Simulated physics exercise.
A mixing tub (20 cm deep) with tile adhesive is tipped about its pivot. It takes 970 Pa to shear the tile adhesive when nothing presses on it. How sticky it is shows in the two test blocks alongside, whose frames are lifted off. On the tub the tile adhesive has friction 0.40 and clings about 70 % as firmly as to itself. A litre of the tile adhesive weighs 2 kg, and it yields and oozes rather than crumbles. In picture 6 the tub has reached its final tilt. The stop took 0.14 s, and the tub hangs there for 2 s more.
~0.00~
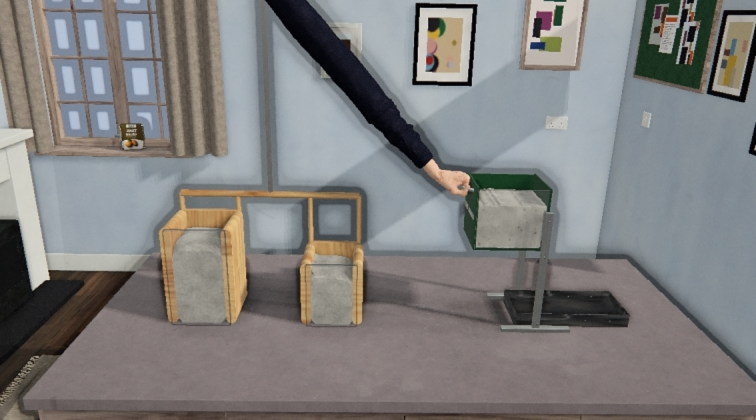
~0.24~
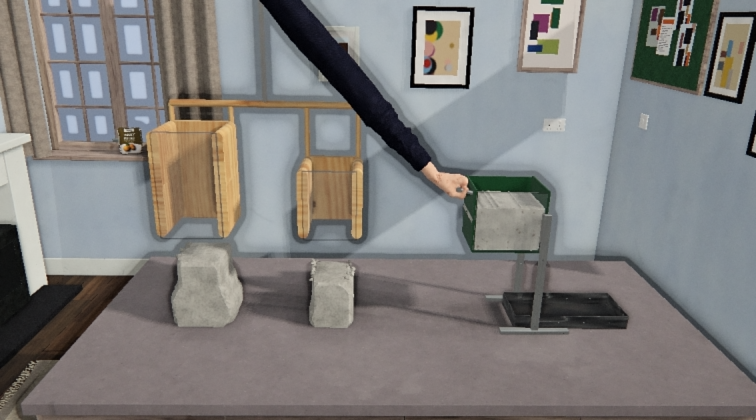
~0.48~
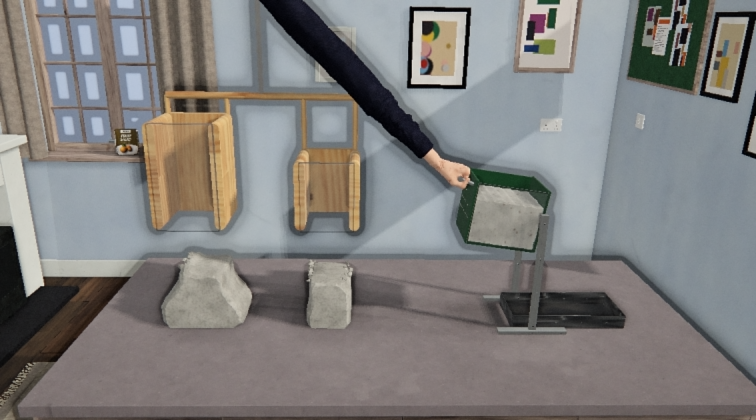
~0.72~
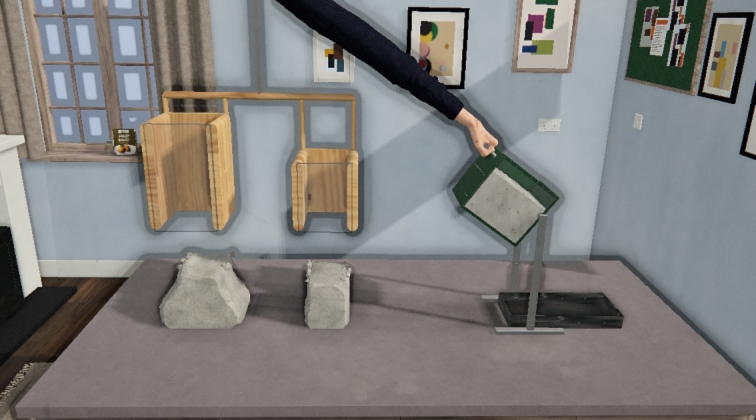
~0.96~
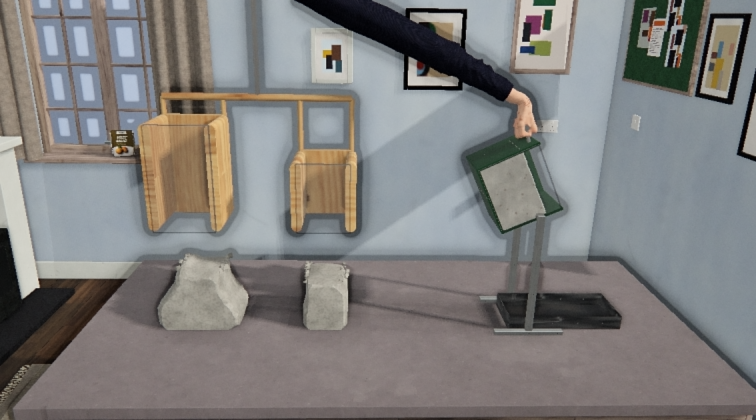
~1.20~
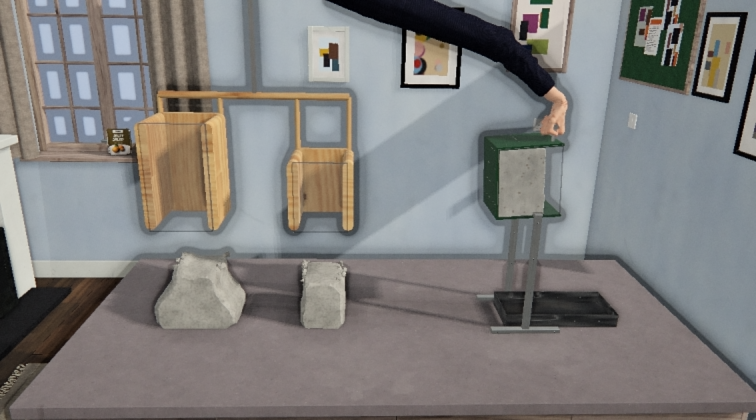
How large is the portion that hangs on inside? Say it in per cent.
Close to 100 per cent.
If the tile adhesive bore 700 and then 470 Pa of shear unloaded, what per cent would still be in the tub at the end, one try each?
In that order: 75 %, 60 %.
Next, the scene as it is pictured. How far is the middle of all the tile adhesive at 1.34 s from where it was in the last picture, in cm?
About 0 cm.
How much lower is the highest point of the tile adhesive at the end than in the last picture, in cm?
Roughly 0 cm.
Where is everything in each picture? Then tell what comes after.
In the first frame, handle-side rim at (480, 189), tilt 0 degrees; top of the tile adhesive at (485, 205); blocks stand 29 cm, 19 cm (left to right).
In the second frame, handle-side rim at (478, 192), tilt 0 degrees; top of the tile adhesive at (483, 207); blocks stand 25 cm, 19 cm (left to right).
In the third frame, handle-side rim at (480, 183), tilt 8 degrees; top of the tile adhesive at (481, 200); blocks stand 21 cm, 19 cm (left to right).
In the fourth frame, handle-side rim at (505, 157), tilt 36 degrees; top of the tile adhesive at (496, 172); blocks stand 21 cm, 18 cm (left to right).
In the fifth frame, handle-side rim at (540, 145), tilt 65 degrees; top of the tile adhesive at (524, 155); blocks stand 21 cm, 18 cm (left to right).
In the sixth frame, handle-side rim at (563, 146), tilt 86 degrees; top of the tile adhesive at (543, 149); blocks stand 21 cm, 18 cm (left to right).
After 1.34 s, the tub is at 86 degrees and holds 100 %.
After 1.51 s, the tub is at 86 degrees and holds 100 %.
After 1.68 s, the tub is at 86 degrees and holds 100 %.
After 1.85 s, the tub is at 86 degrees and holds 100 %.
After 3.20 s, at the end, the tub is at 86 degrees and holds 100 %.
